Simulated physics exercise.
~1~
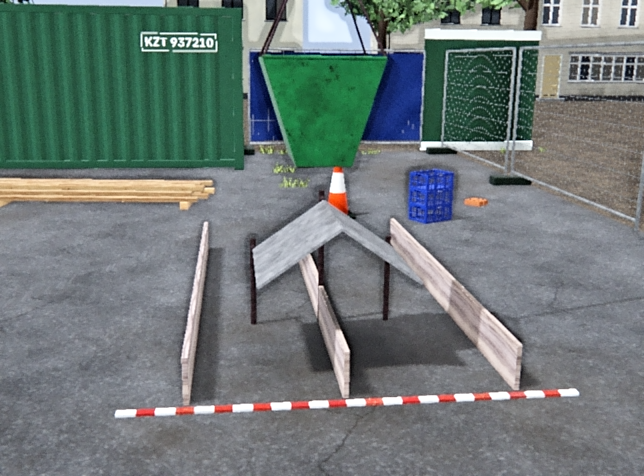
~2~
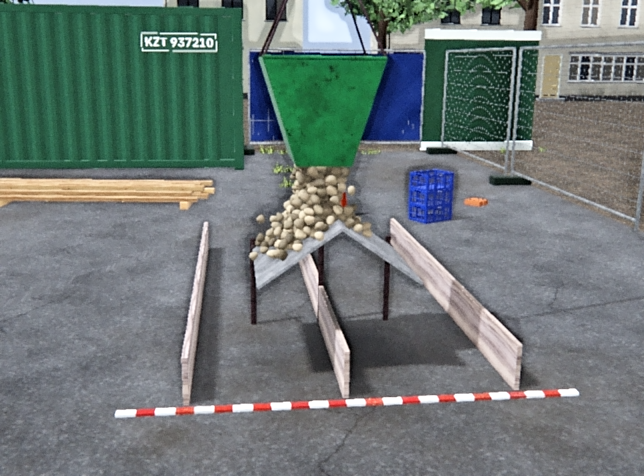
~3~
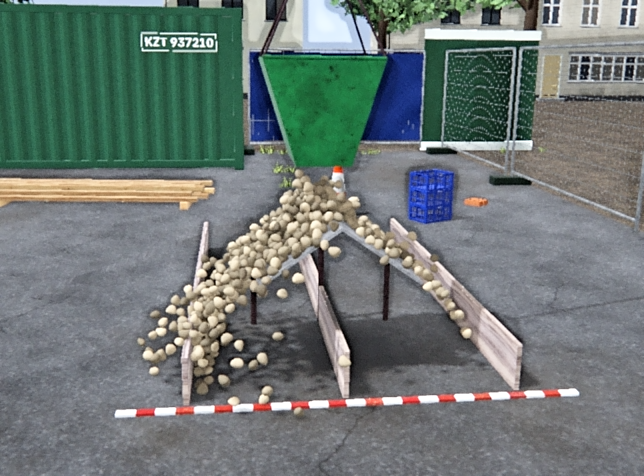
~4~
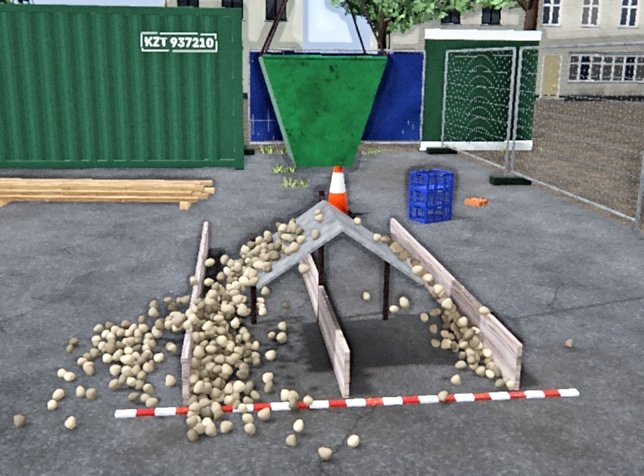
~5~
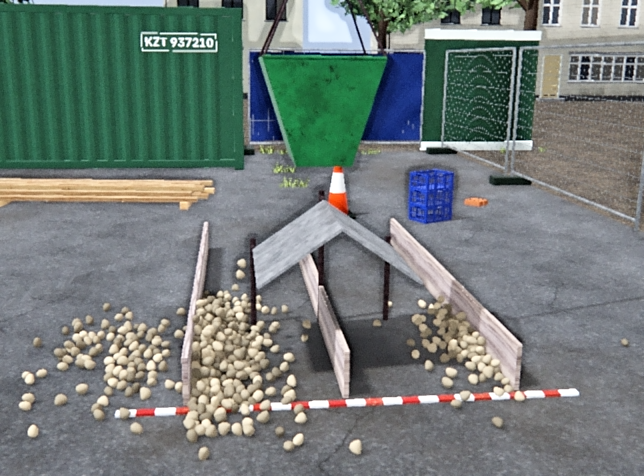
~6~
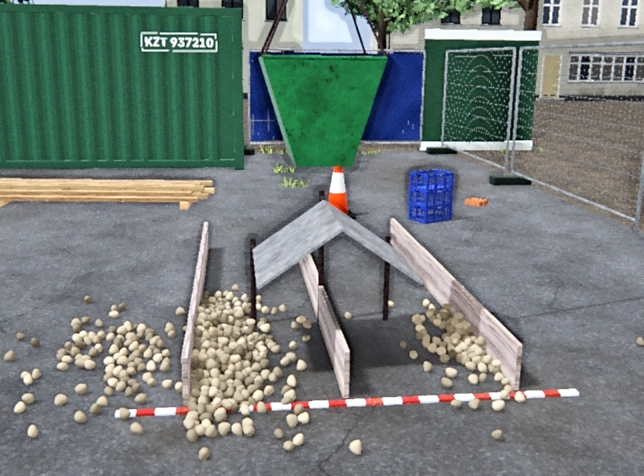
The clip opens on a green skip hanging still above a peaked grey roof of sloping steel, with three wooden boards forming two bays on a paved yard. Rounded, pale brown stones pour from the bottom of the skip and pile onto the peak, mostly on its left side. They stream down the left slope, some going past the left board, while a thinner trail runs down the right. The steel then clears as the last stones roll off and spread towards the red and white striped strip. At the end, the biggest heap lies in the left bay, with smaller scatterings outside it to the left and in the right bay.
